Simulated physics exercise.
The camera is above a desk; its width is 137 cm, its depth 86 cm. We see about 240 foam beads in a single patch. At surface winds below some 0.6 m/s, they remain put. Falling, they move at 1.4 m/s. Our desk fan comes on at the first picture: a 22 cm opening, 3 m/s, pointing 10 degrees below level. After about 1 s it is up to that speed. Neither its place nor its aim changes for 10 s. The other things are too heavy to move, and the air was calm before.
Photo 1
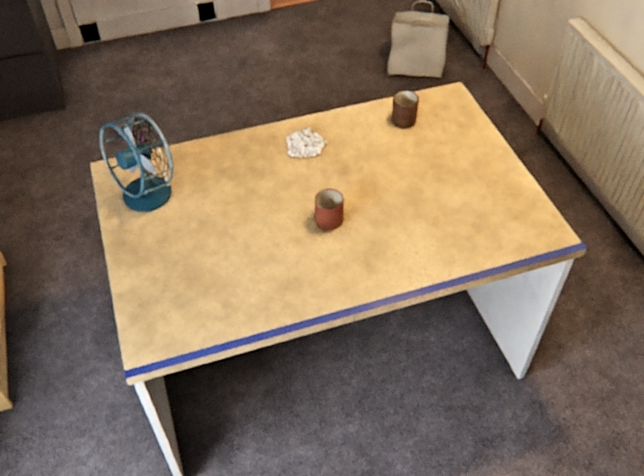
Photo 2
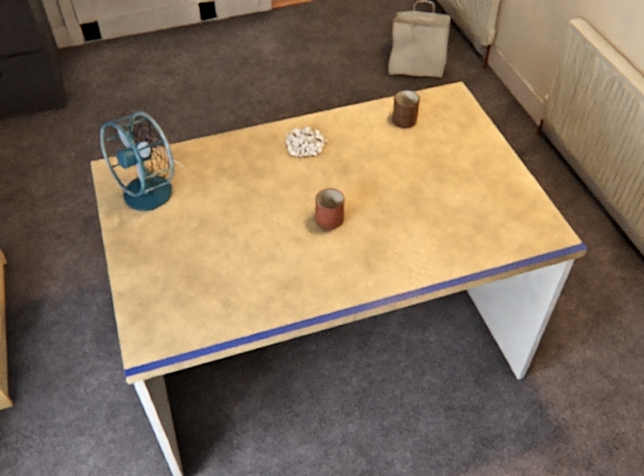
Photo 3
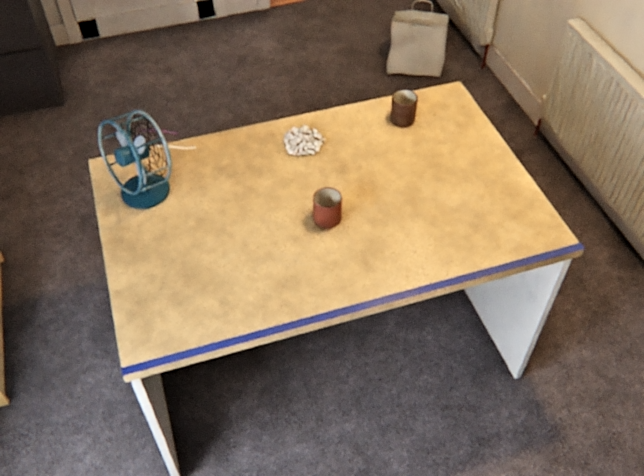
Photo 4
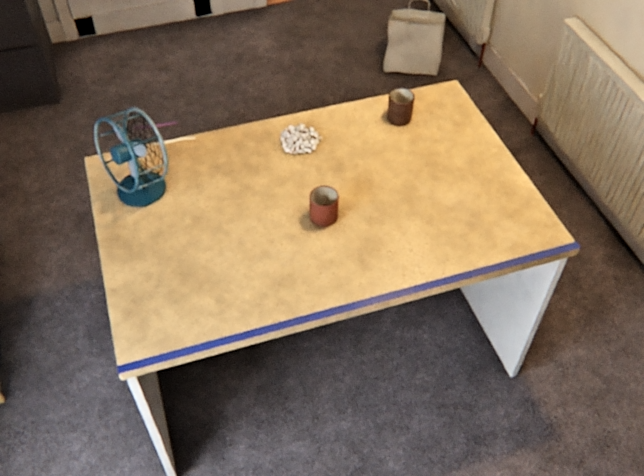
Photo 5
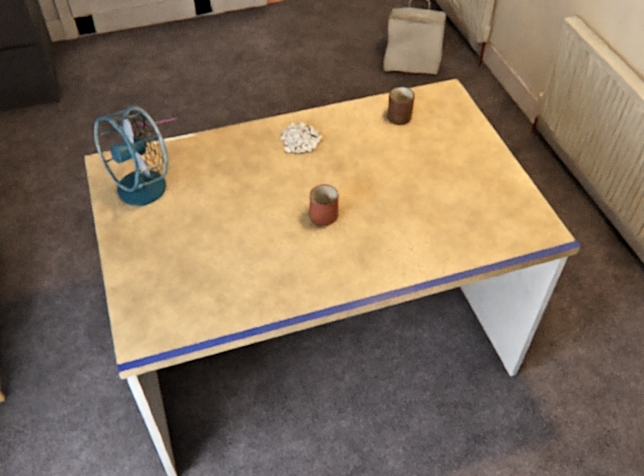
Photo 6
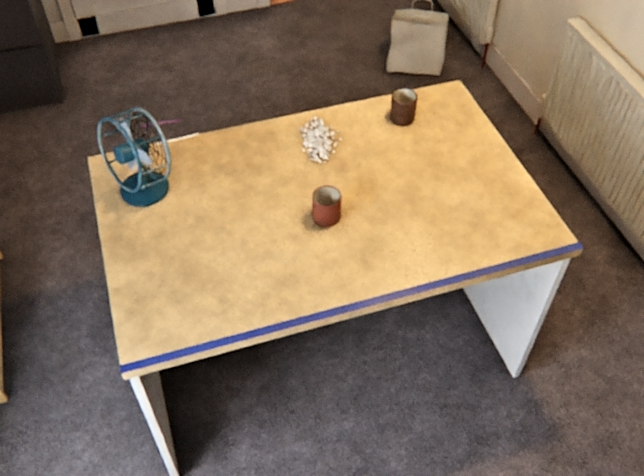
On a wooden desk, a blue fan's blades turning, then a patch of small white beads shifting slightly right between two mugs.
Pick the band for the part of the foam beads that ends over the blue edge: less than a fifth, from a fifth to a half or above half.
Less than a fifth.
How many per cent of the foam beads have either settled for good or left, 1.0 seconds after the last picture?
10 per cent.
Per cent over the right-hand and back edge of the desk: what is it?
I'd say near 50 percent right-hand and close to 10 percent back.
Then, 1.0 s after the last picture, 88 % are on the move or not yet settled, 0 % are over the blue edge; the middle of those still in play is near (473, 153).
Then, 2.2 s after the last picture, 46 % are on the move or not yet settled, 0 % are over the blue edge; the middle of those still in play is near (476, 161).
Then, 4.6 s after the last picture, 38 % are on the move or not yet settled, 0 % are over the blue edge; the middle of those still in play is near (483, 162).
Then, 9.1 s after the last picture, at the end, 0 % are over the blue edge; the middle of those still in play is near (487, 161).
